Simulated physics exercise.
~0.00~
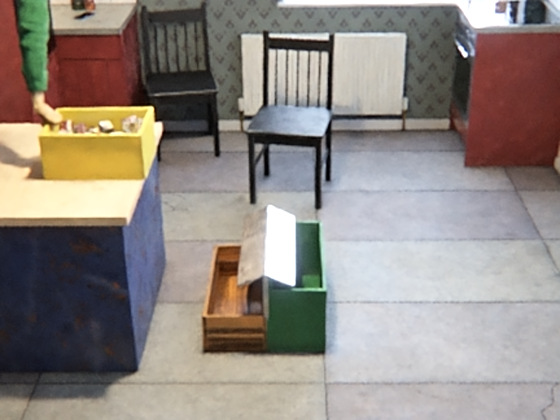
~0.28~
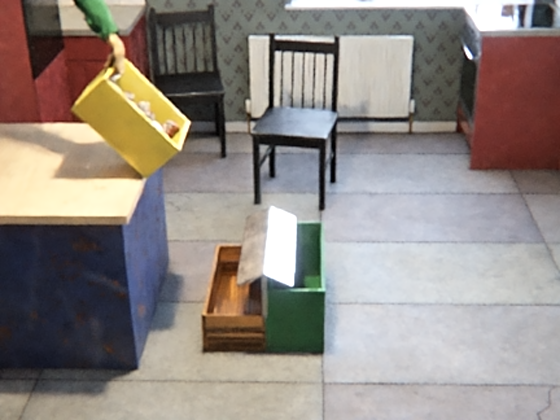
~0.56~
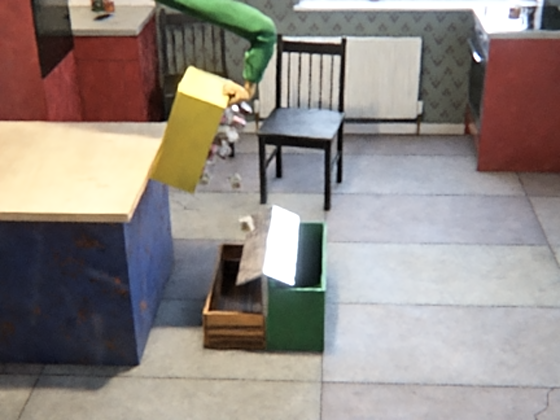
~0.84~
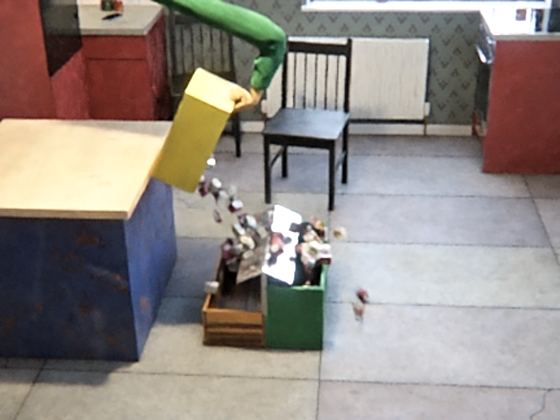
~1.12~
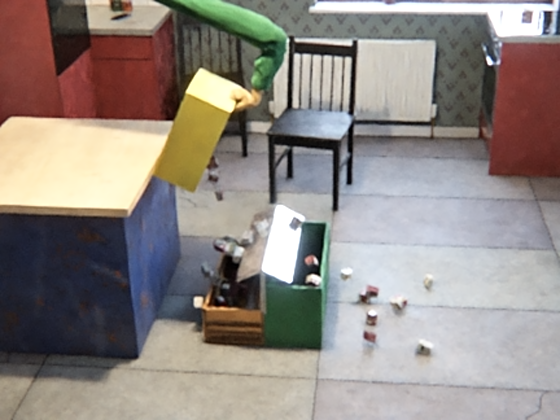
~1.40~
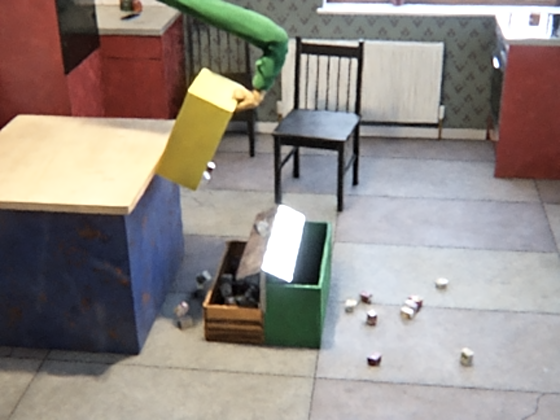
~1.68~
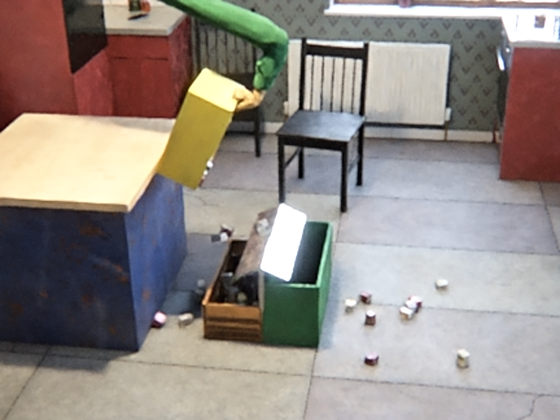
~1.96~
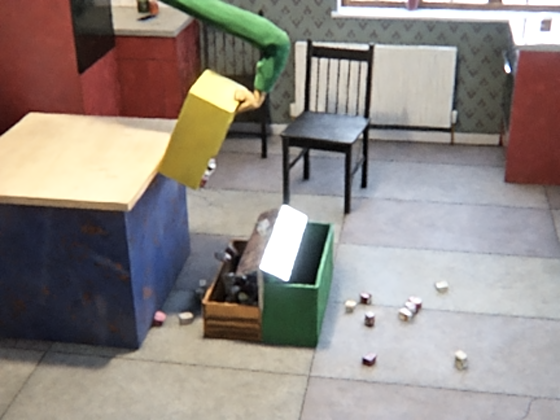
In this clip, a green-sleeved arm tips a yellow crate of small cartons off a bench towards a wooden bin and green trough split by a peaked ridge; many land in the two containers, others scatter on the floor either side, and a few stay in the crate.
